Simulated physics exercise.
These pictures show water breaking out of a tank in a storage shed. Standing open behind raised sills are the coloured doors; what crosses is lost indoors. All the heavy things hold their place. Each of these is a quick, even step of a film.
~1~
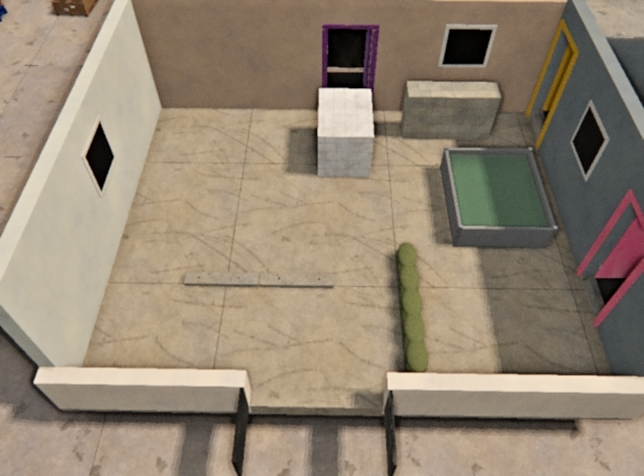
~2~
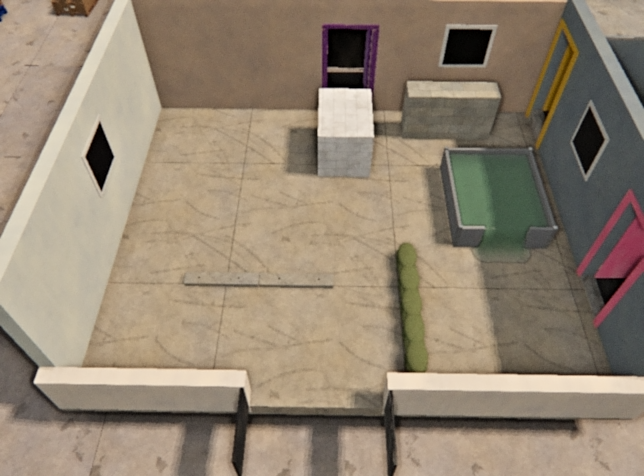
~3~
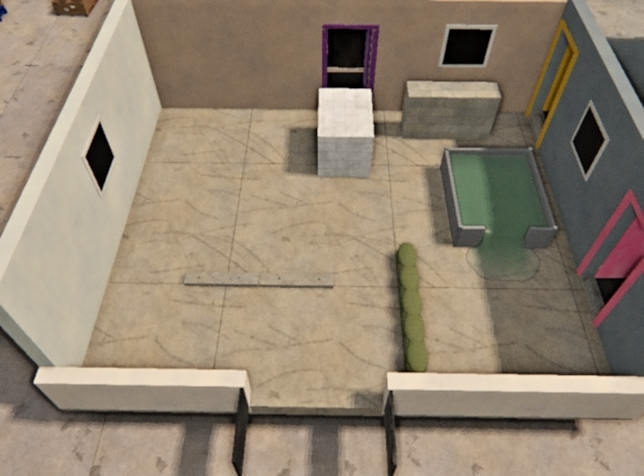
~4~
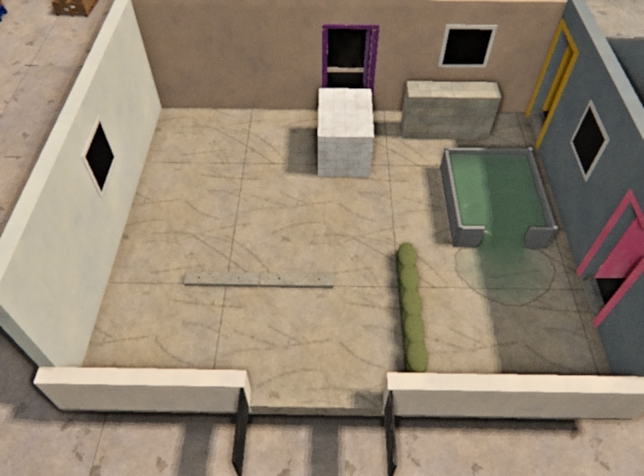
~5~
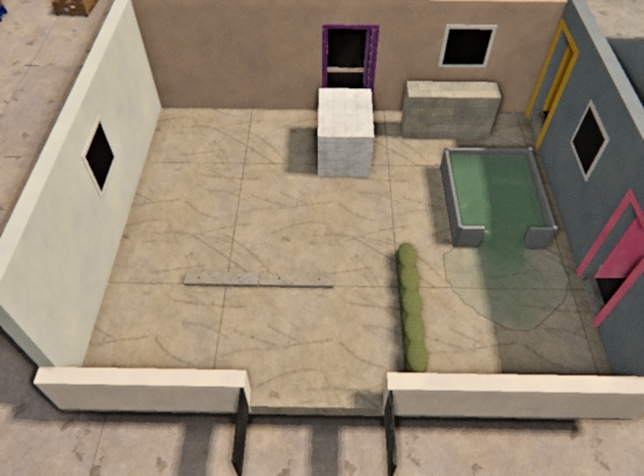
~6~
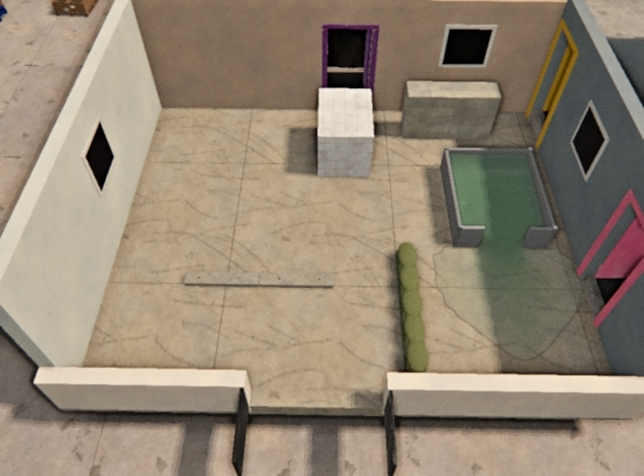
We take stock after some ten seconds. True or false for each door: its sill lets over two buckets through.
The yellow door false; the purple door false; the pink door true.
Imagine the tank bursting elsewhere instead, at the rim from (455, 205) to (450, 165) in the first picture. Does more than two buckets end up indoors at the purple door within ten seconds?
So the purple door ends up below after ten seconds.
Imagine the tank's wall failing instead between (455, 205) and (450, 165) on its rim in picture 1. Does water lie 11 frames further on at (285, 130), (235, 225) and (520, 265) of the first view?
In turn: Untouched, swamped, untouched.
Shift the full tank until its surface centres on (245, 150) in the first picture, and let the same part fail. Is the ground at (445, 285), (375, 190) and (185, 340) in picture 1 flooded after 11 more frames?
Bone-dry, bone-dry, soaked.
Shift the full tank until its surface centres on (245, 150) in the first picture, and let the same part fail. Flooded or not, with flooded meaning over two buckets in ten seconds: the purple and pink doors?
As I see it, the purple door does not reach it; the pink door does not reach it.
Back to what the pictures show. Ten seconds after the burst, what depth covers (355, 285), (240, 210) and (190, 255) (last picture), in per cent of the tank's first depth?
In turn 2, 0 and 0 in a hundred.
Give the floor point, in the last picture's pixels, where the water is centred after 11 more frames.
It is around (502, 258).
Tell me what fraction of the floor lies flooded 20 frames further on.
Around 20 percent, give or take.
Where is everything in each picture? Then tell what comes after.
The first picture shows still water in the open tank at (496, 189).
In the second picture, the front is at (527, 255), out from the gap at (502, 240).
In the third picture, the front is at (522, 277), out from the gap at (501, 241).
In the fourth picture, the front is at (521, 300), out from the gap at (501, 241).
In the fifth picture, water pours out at (501, 240) and has run to (527, 325).
In the sixth picture, water pours out at (502, 240) and has run to (515, 352).
A moment on, water covers 15 % of the floor; the yellow door not reached, the purple door not reached, the pink door wet at the sill, nothing in.
Next, water covers 15 % of the floor; the yellow door not reached, the purple door not reached, the pink door under two buckets in.
Then, water covers 20 % of the floor; the yellow door not reached, the purple door not reached, the pink door under two buckets in.
Later, water covers 25 % of the floor; the yellow door not reached, the purple door not reached, the pink door over two buckets in.
In the end, water covers 45 % of the floor; the yellow door wet at the sill, nothing in, the purple door wet at the sill, nothing in, the pink door far over two buckets in.
